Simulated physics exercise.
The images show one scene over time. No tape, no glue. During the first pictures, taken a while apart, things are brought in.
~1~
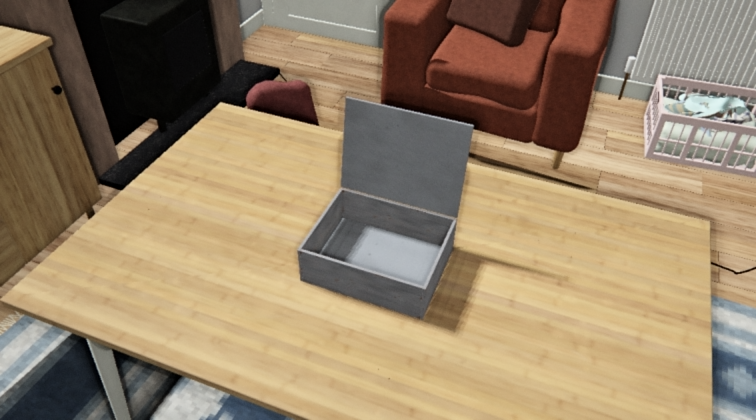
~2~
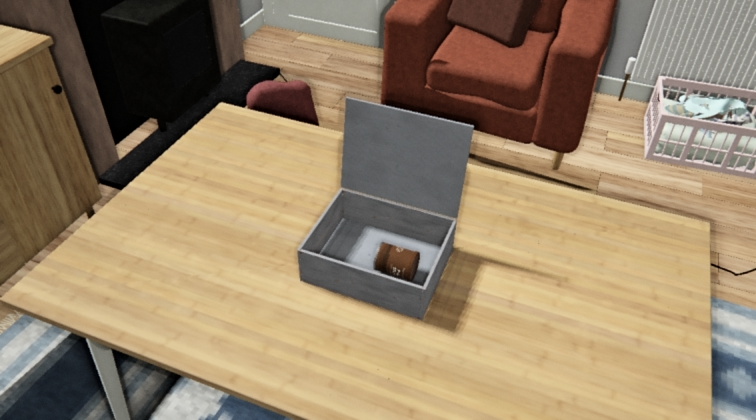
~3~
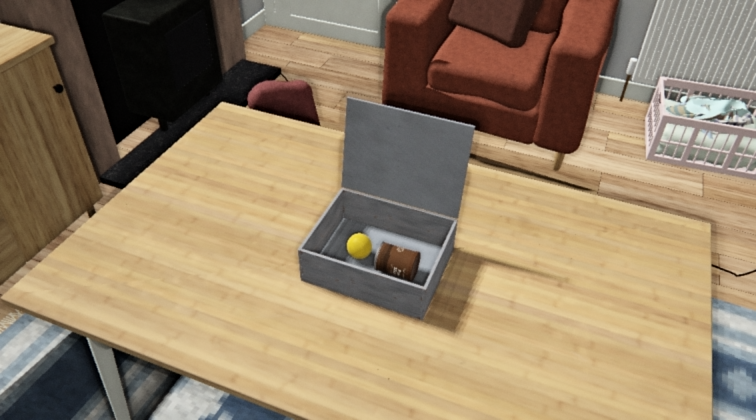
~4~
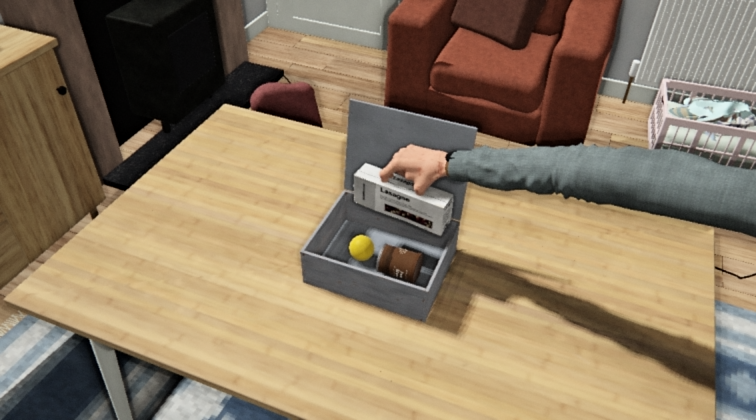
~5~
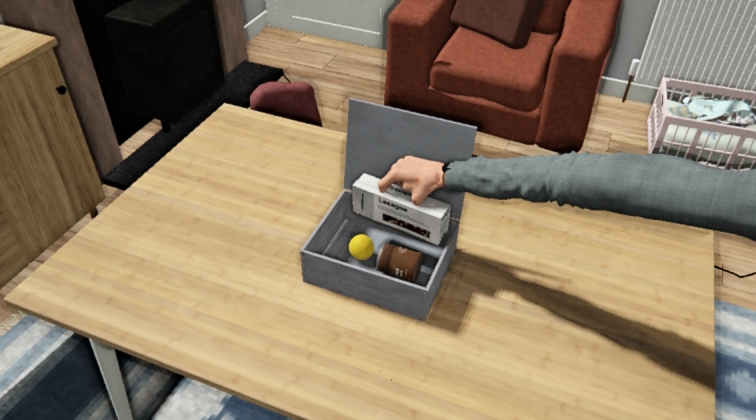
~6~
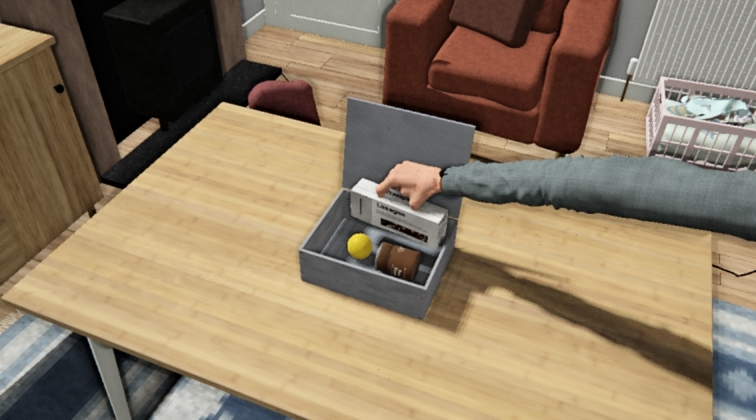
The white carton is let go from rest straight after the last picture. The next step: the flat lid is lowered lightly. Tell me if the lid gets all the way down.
My guess is the lid comes all the way down.
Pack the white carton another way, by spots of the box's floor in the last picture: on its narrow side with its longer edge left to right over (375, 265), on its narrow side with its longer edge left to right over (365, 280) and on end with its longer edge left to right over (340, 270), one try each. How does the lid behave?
In the first case it shuts flat; in the second case it shuts flat; in the third case it is held up.
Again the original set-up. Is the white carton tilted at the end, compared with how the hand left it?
In the end, it keeps its orientation.
Then, 1.00 s after the last picture, lid starting down; white carton slid a little near (397, 236).
Then, 1.70 s after the last picture, lid 53° above the rim; white carton slid a little near (397, 236).
Then, 2.20 s after the last picture, lid 13° above the rim; white carton slid a little near (397, 236).
At rest, lid shut; moved from the start, white carton; the other 2 in place. Seen from the same camera at the end, white carton near (397, 236).
